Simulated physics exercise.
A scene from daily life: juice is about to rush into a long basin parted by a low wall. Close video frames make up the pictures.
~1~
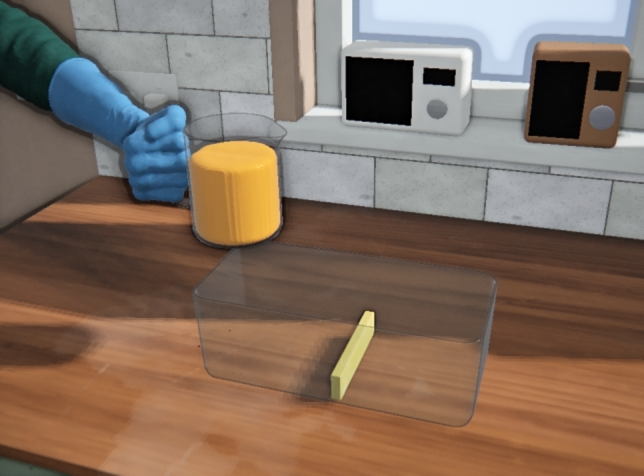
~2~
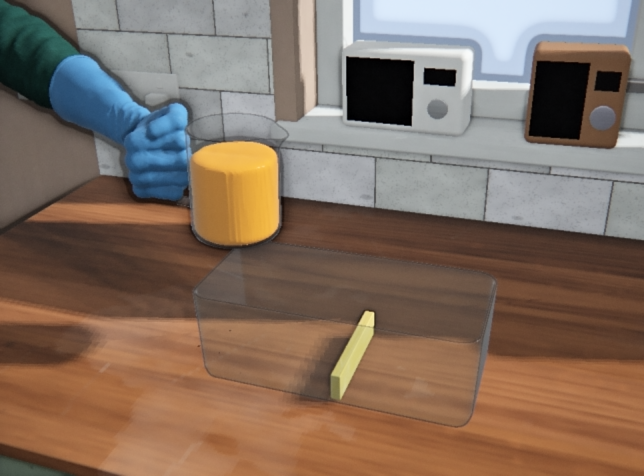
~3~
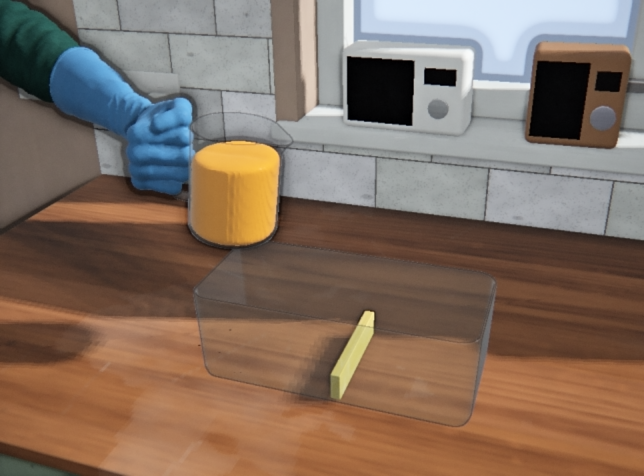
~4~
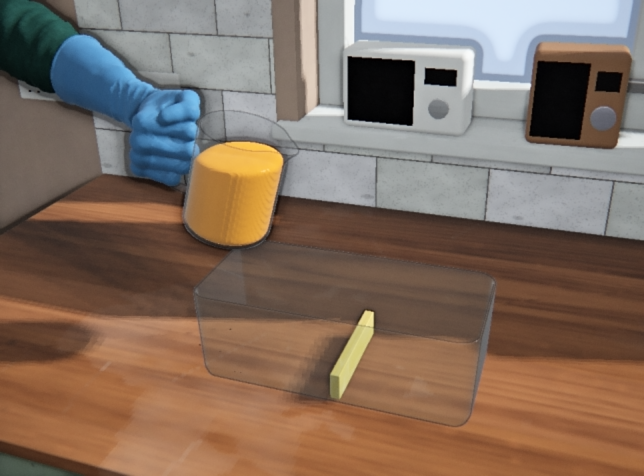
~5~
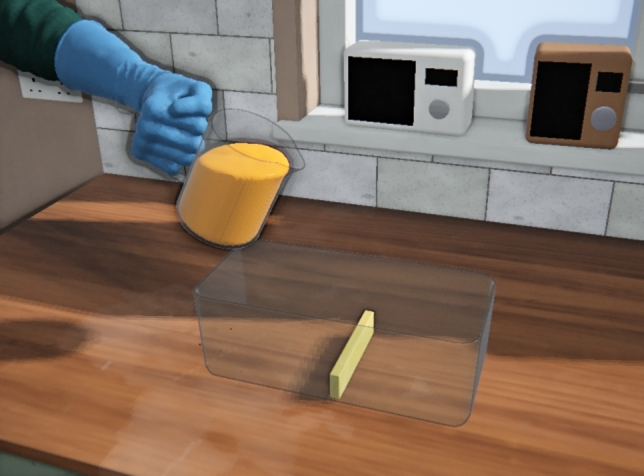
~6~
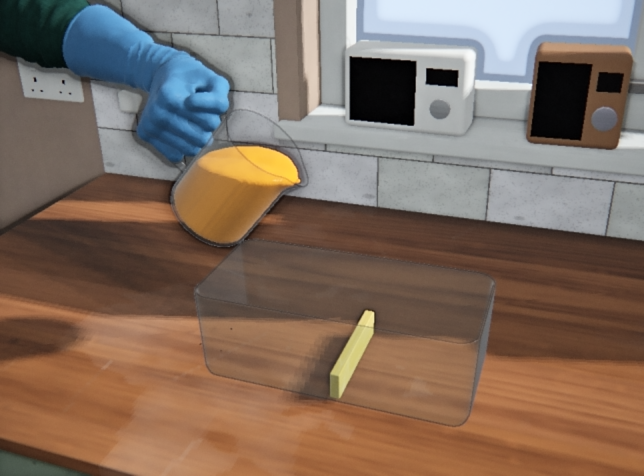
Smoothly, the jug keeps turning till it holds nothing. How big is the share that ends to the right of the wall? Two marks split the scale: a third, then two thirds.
Finally not even a third of it is on the right.
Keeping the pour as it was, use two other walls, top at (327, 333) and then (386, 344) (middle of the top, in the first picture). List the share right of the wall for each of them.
It would come to roughly 50 per cent the first time and roughly 10 per cent the second.
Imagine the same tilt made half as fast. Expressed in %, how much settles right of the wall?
Result: Roughly 35 %.
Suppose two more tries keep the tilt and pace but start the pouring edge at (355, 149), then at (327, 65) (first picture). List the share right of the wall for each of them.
The first start yields 85 per cent, the second 80 per cent.
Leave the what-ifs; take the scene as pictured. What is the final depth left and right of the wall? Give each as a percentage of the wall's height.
Left part: 70 per cent; right part: 20.
A moment on, the jug is tipped right over and 53 per cent is still to pour, 20 is left of the wall and 4 right of it.
Next, the jug is tipped right over and 7 per cent is still to pour, 76 is left of the wall and 9 right of it.
Then the jug is tipped right over and 0 per cent is still to pour, 78 is left of the wall and 13 right of it.
Later the jug is tipped right over and 0 per cent is still to pour, 79 is left of the wall and 15 right of it.
In the end 77 per cent lies left of the wall, 16 right of it and 7 outside.
